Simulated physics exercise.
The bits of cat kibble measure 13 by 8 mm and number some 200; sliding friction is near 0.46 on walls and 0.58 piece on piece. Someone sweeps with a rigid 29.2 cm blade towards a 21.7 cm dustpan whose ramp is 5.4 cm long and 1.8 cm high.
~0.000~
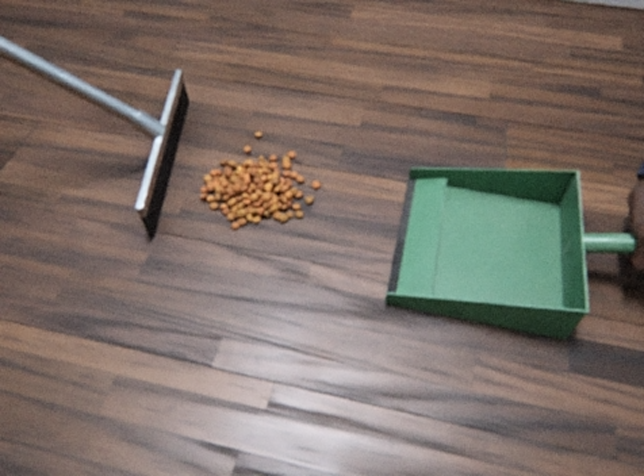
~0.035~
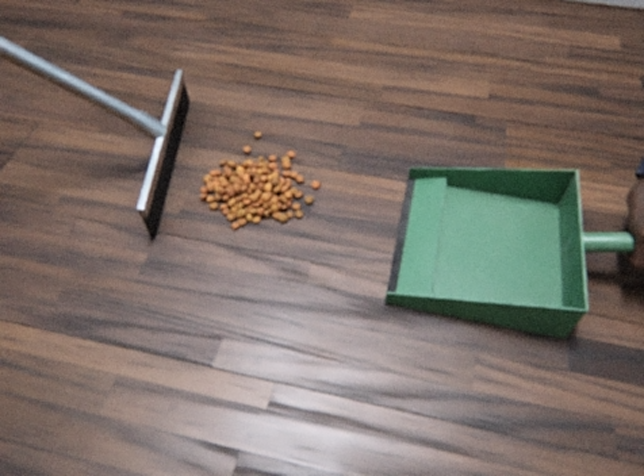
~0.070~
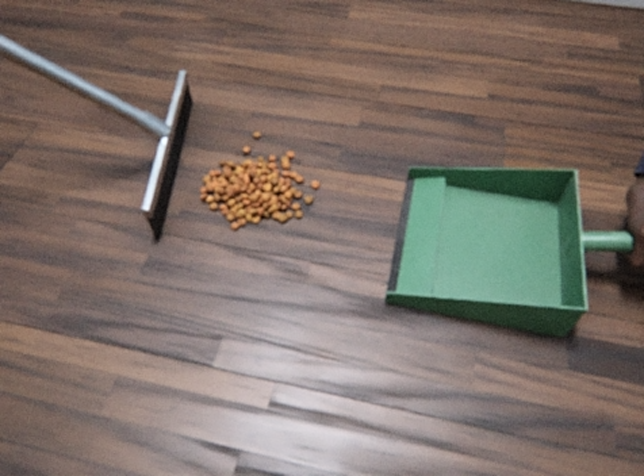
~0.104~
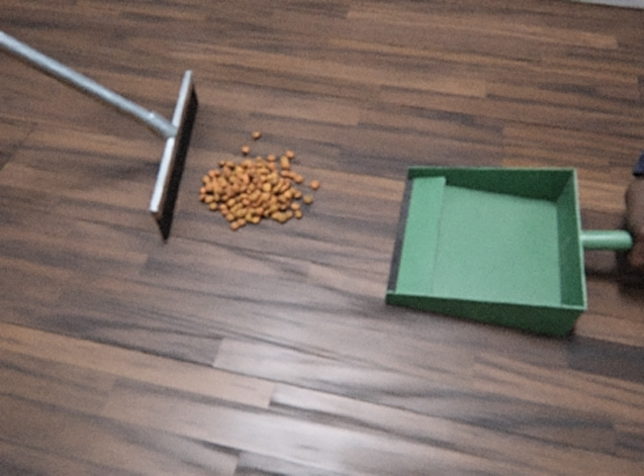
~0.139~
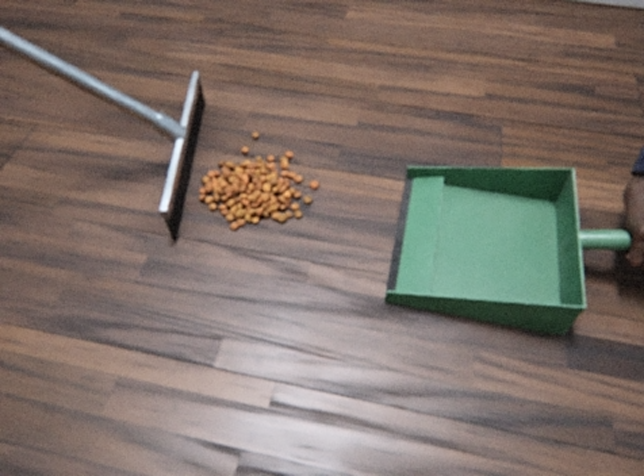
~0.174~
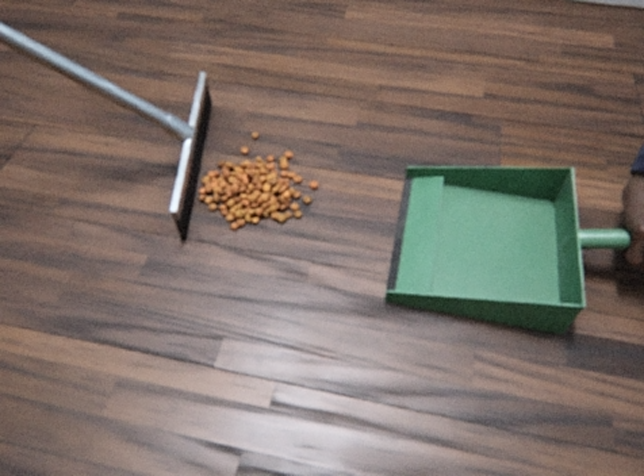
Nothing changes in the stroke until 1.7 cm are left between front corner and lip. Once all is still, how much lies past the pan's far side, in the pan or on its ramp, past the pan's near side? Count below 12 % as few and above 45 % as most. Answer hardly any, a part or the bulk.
Far side: A part, pan: A part, near side: Hardly any.
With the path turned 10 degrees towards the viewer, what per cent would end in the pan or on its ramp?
It would be near 20 per cent.
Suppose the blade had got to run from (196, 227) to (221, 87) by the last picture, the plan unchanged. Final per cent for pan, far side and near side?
Pan 20, far 15, near 0.
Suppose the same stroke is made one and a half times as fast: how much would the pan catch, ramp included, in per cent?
It would be near 25 per cent.
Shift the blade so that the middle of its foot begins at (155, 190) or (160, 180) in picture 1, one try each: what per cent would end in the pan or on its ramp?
About 10 and 20 per cent.
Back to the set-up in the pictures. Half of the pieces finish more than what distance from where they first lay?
About 22 cm.
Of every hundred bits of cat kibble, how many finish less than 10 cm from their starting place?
Roughly 0 per cent.
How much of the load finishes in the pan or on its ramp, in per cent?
Some 25 per cent.
After 0.53 s, middle of the blade 19 cm from the lip; 0 % over the lip, far side 10 %, near side 0 %.
After 0.77 s, middle of the blade 10 cm from the lip; 0 % over the lip, far side 20 %, near side 0 %.
After 1.11 s, middle of the blade 5 cm from the lip; 25 % over the lip, far side 30 %, near side 0 %.
At rest (1.5 s), far side 30 %, pan 25 %, near side 0 %, in front of the lip or behind the blade 45 %.
